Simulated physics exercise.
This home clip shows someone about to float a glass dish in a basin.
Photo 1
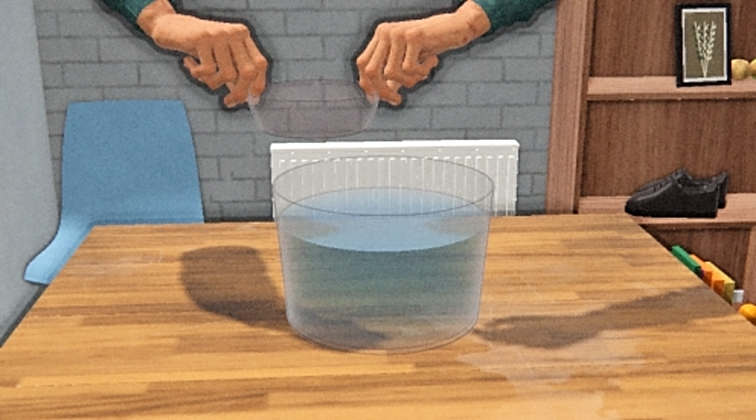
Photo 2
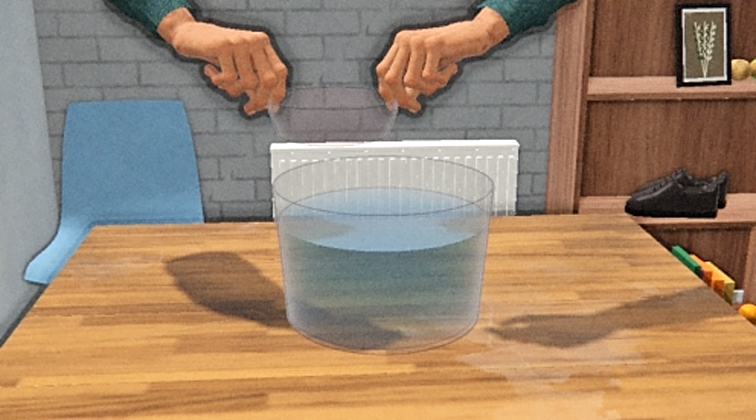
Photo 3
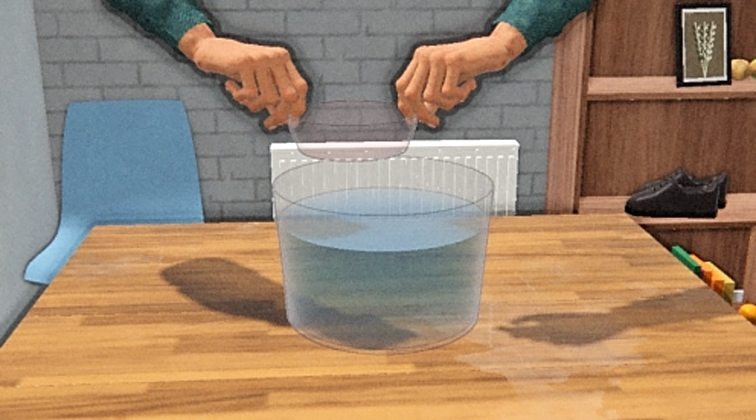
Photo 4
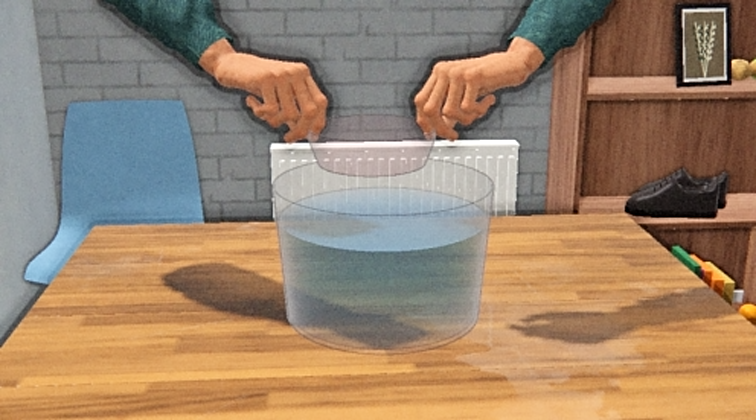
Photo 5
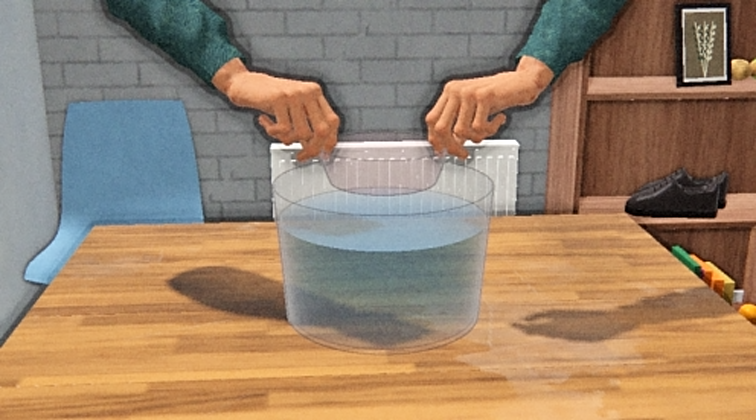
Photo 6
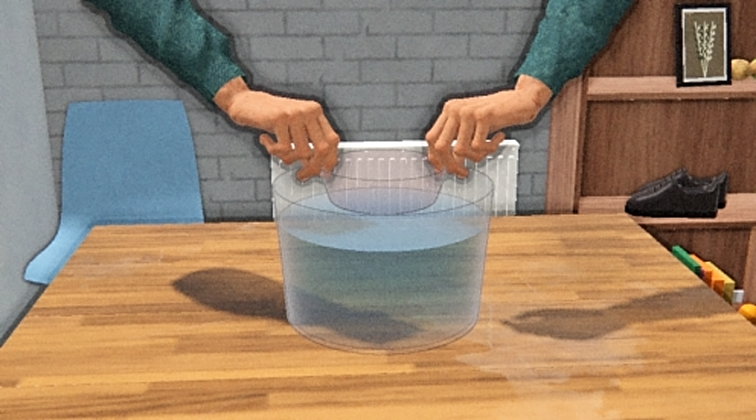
A clear, empty dish held by two hands moved down and to the right above a basin of water on a wooden table, until it was just over the water's surface.
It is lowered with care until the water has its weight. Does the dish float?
It remains up.
A moment on, the dish dips into the water.
Further on, it bobs and steadies.
When it is over, the dish floats with about half of its side showing.
